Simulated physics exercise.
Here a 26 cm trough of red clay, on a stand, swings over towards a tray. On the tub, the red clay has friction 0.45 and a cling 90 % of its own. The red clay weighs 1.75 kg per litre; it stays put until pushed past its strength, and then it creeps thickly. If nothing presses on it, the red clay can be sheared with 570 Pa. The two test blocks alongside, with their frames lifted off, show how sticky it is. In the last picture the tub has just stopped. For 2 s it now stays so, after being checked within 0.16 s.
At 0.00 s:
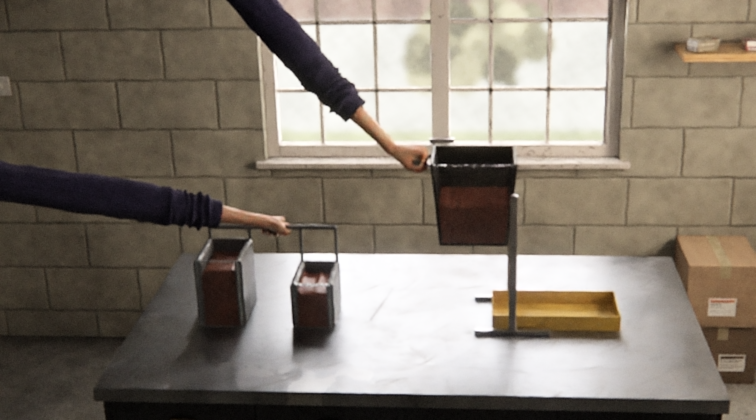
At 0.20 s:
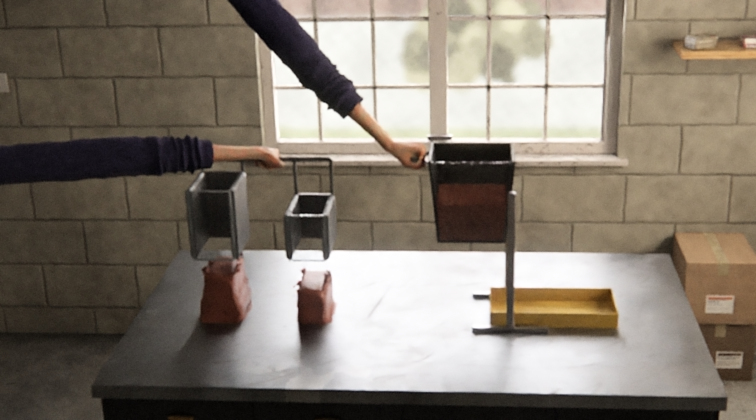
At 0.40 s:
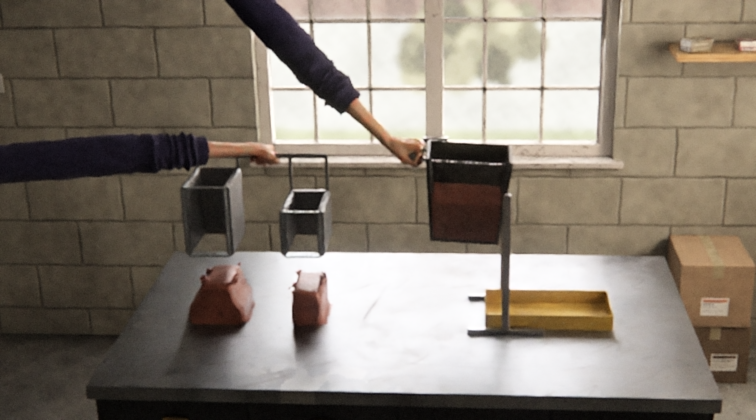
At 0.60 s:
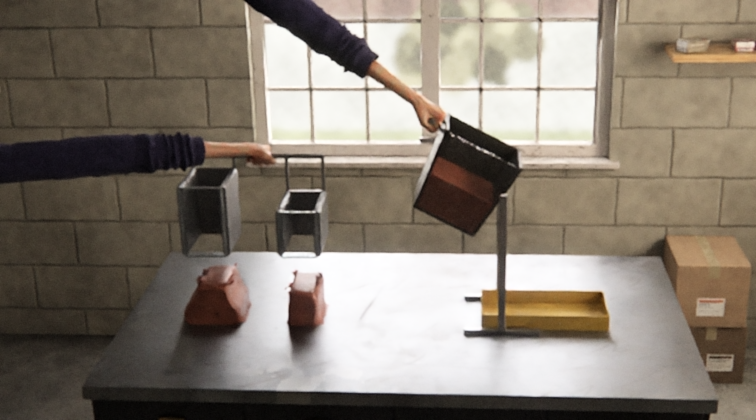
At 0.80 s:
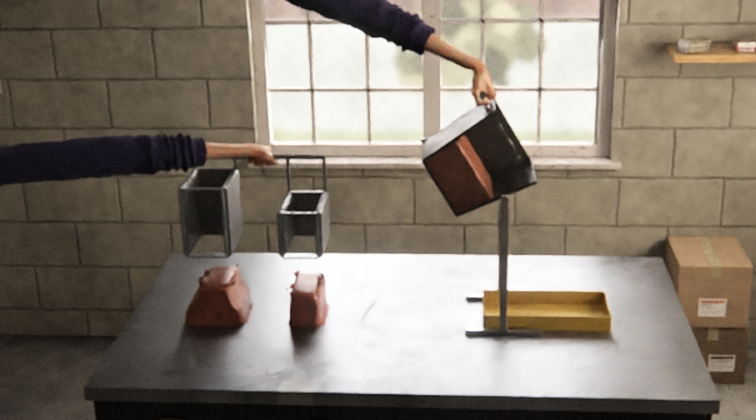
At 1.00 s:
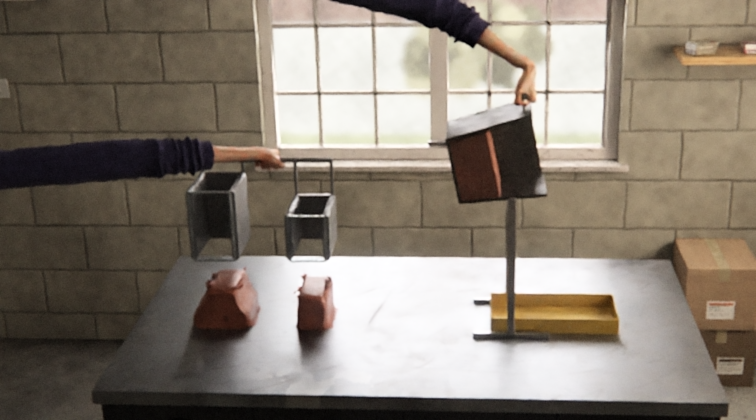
The clip shows one hand lifting two open metal molds off red clay blocks on a table, the left block slumping slightly, then another hand steeply tilting a dark tub of red clay rightward on a stand beside a yellow tray.
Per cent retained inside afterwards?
Retained: About 100 %.
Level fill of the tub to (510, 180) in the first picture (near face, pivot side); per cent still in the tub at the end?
Roughly 100 per cent would still be in the tub at the end.
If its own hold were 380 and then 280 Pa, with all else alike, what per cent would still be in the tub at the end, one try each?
Result: 100 % for the first case, 100 % for the second.
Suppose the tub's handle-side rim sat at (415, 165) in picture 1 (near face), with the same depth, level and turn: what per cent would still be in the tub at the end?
I'd put it at close to 100 per cent.
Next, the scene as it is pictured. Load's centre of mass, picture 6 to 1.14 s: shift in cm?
Around 1 cm.
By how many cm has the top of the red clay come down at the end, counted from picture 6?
4 cm.
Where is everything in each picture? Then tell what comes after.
The first picture shows handle-side rim at (433, 165), tilt 0 degrees; top of the red clay at (453, 208); blocks stand 20 cm, 12 cm (left to right).
The second picture shows handle-side rim at (431, 162), tilt 0 degrees; top of the red clay at (451, 205); blocks stand 17 cm, 12 cm (left to right).
The third picture shows handle-side rim at (429, 160), tilt 3 degrees; top of the red clay at (433, 203); blocks stand 14 cm, 12 cm (left to right).
The fourth picture shows handle-side rim at (449, 132), tilt 28 degrees; top of the red clay at (431, 175); blocks stand 14 cm, 12 cm (left to right).
The fifth picture shows handle-side rim at (495, 114), tilt 60 degrees; top of the red clay at (454, 143); blocks stand 14 cm, 12 cm (left to right).
The sixth picture shows handle-side rim at (532, 118), tilt 79 degrees; top of the red clay at (483, 134); blocks stand 14 cm, 12 cm (left to right).
After 1.14 s, the tub is at 79 degrees and holds 100 %.
After 1.31 s, the tub is at 79 degrees and holds 100 %.
After 1.48 s, the tub is at 79 degrees and holds 100 %.
After 1.65 s, the tub is at 79 degrees and holds 100 %.
After 3.00 s, at the end, the tub is at 79 degrees and holds 100 %.
